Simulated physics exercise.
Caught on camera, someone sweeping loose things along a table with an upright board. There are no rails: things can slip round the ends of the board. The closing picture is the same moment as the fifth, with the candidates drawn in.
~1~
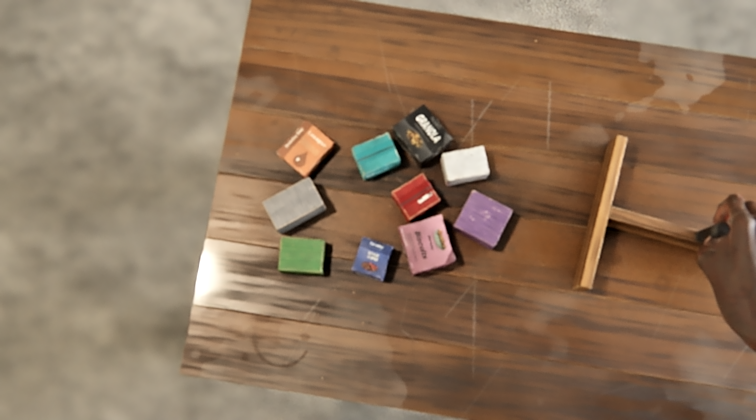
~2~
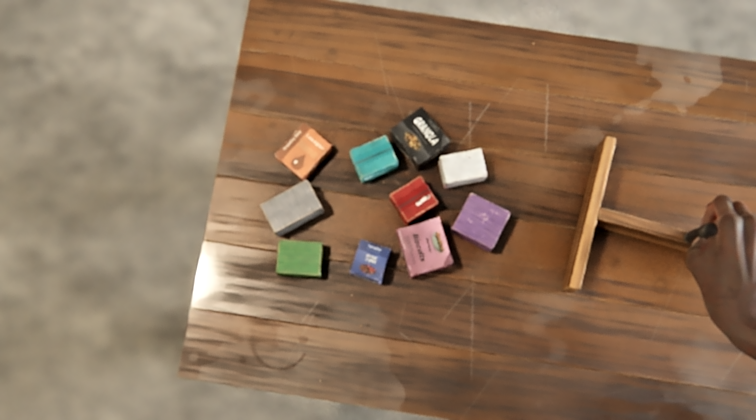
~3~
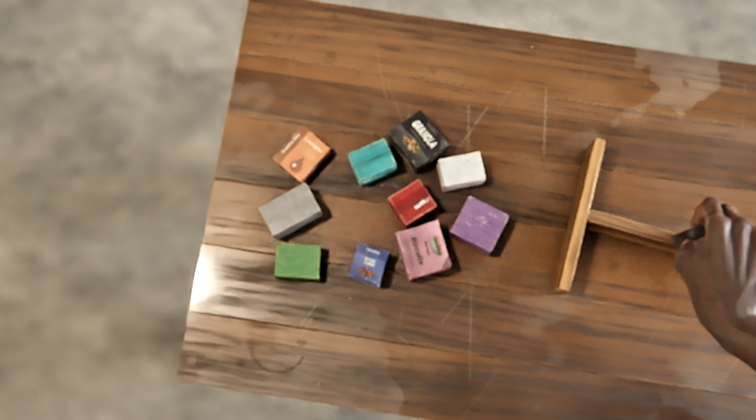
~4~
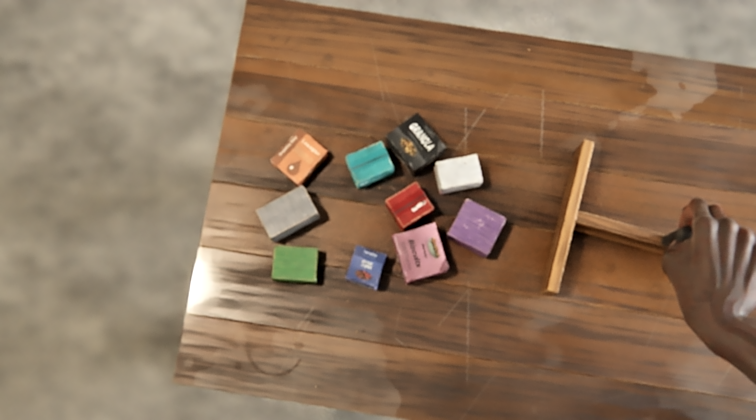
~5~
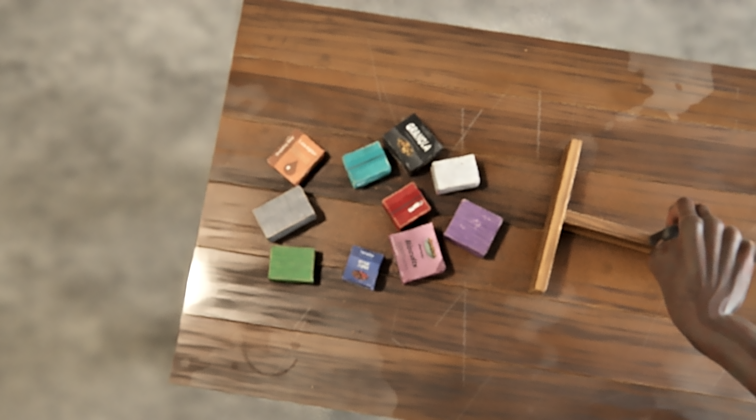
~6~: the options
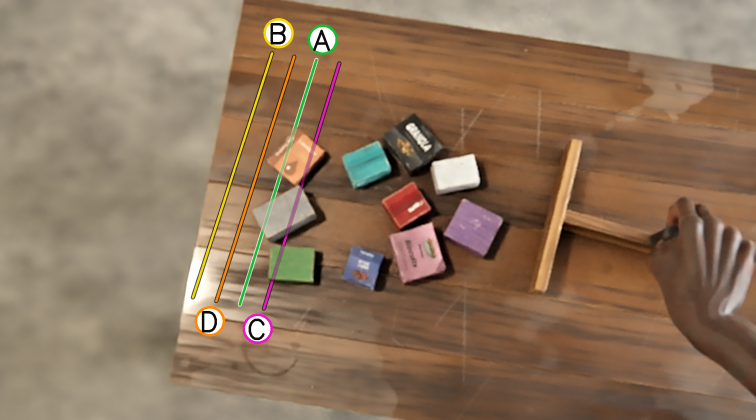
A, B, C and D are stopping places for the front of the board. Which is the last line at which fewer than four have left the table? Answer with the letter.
It should halt at A.
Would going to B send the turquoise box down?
By then, yes.
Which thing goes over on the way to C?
The orange packet goes over.
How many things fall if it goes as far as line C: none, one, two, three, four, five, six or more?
One.
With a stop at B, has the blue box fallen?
No.
On the marked copy, A at (279, 179); B at (234, 172); C at (303, 182); D at (256, 175).
Following A. Soon after the start, board (457, 198); blue box (356, 274); black packet (403, 136).
Later, board (356, 183); orange packet (258, 151); grey block (267, 217).
In the end, board (280, 172); grey block over the edge; orange packet over the edge; two fallen.
As for the rest, B drops six; C is within the limit but short; D drops four.
